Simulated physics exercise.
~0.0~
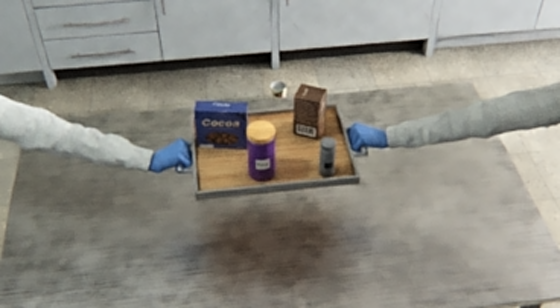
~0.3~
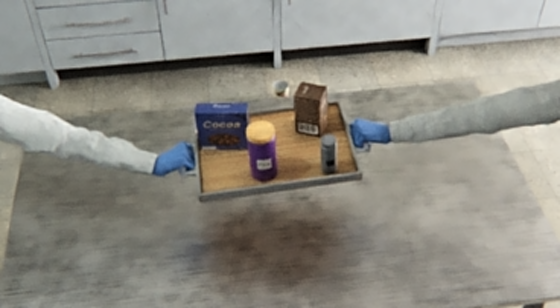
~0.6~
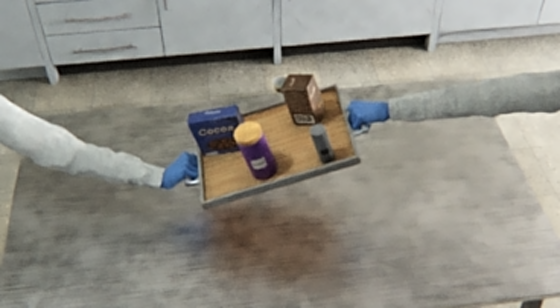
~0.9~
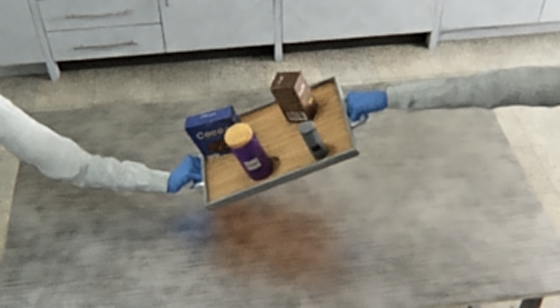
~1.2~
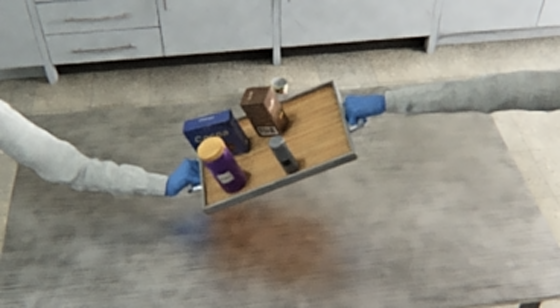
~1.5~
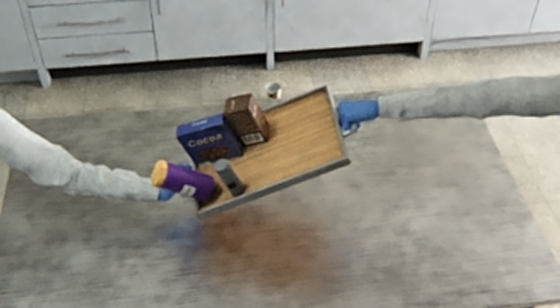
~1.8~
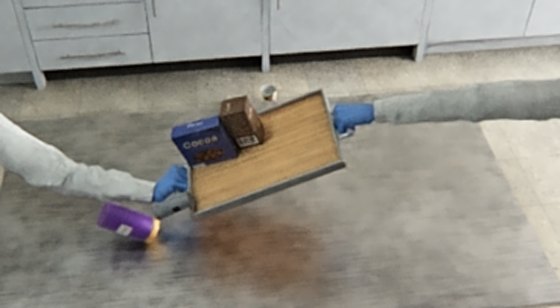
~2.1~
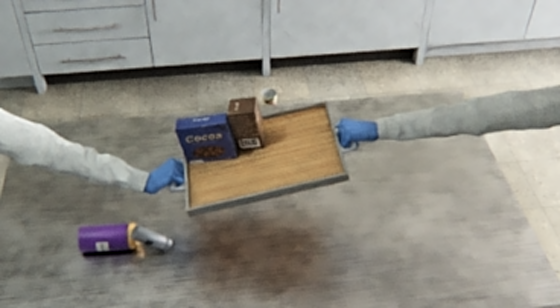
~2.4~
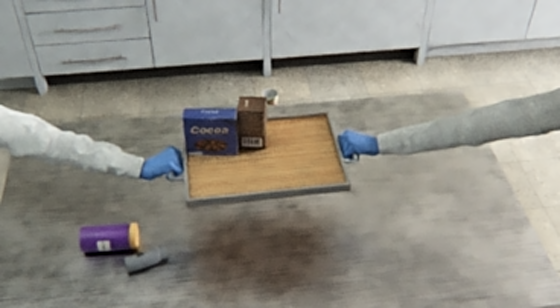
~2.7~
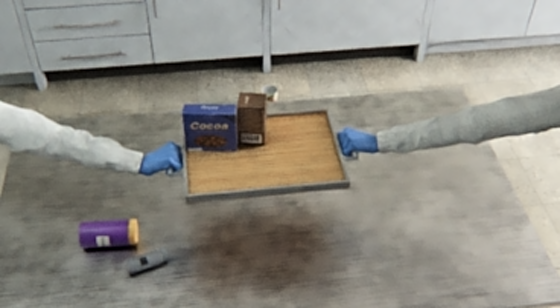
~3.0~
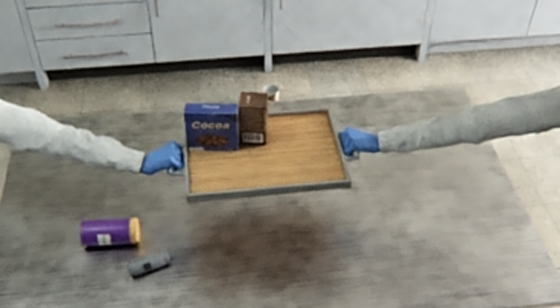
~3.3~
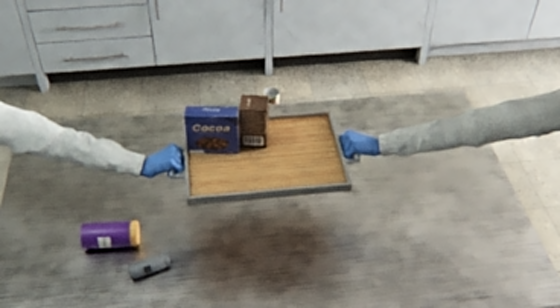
Gloved hands tilting a tray left, sliding a brown carton against a blue packet and spilling a purple jar and grey shaker, then levelling it.
